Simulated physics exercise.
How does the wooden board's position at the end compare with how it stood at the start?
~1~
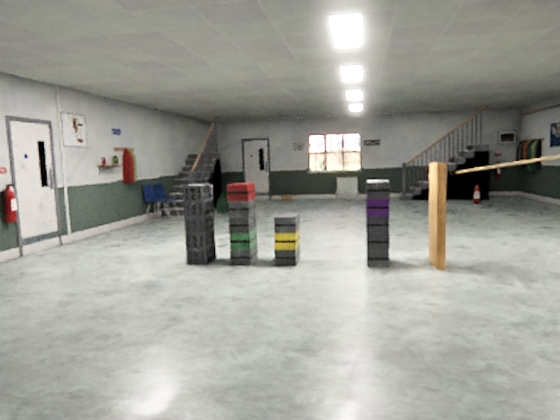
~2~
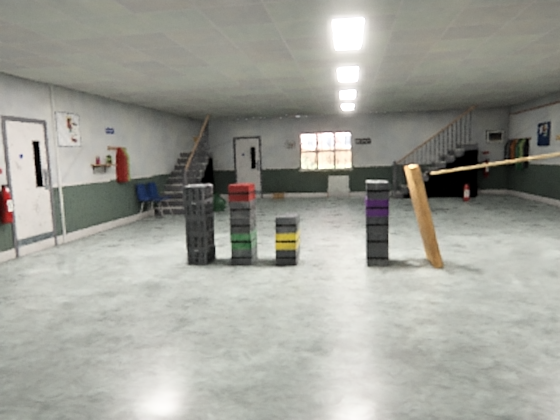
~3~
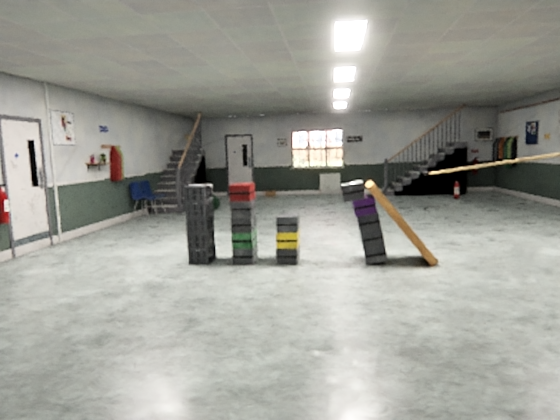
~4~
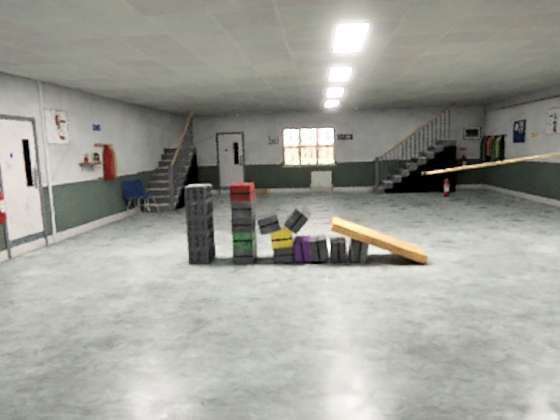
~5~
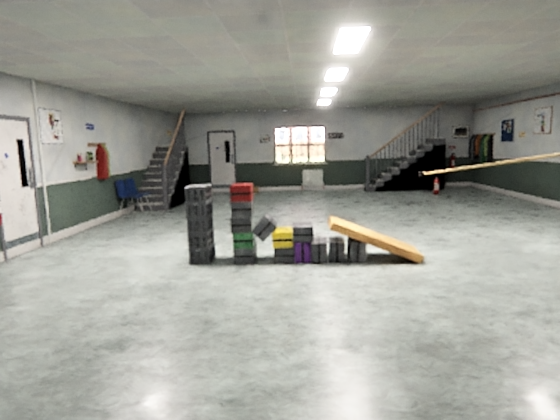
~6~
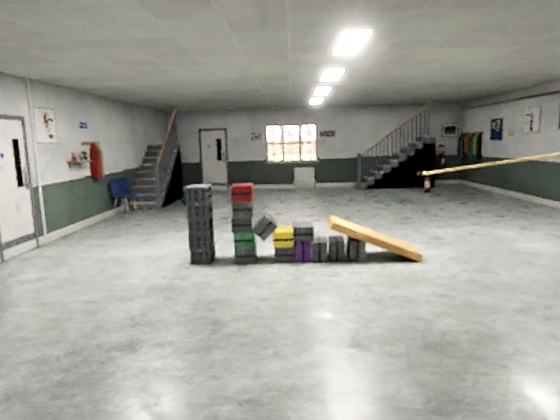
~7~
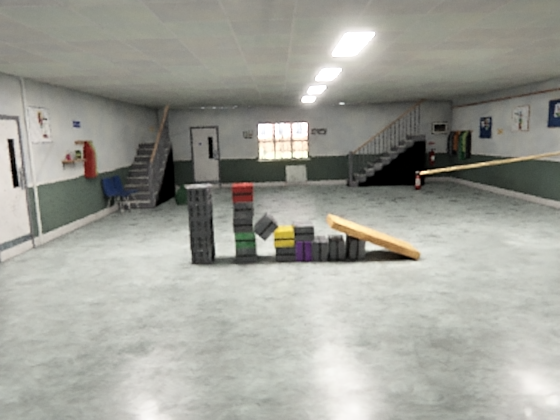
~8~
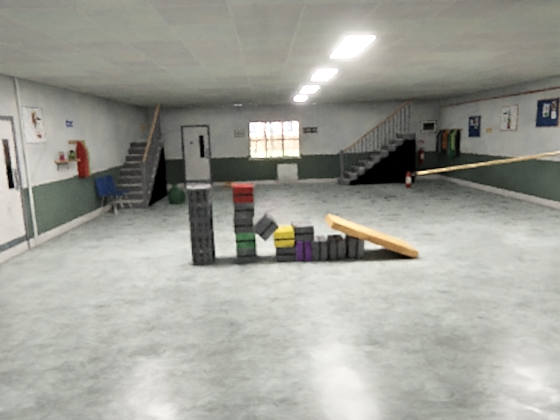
The board stands upright at the start, but by the end it has tipped over to the left and lies on its side, sloping over the fallen crates.
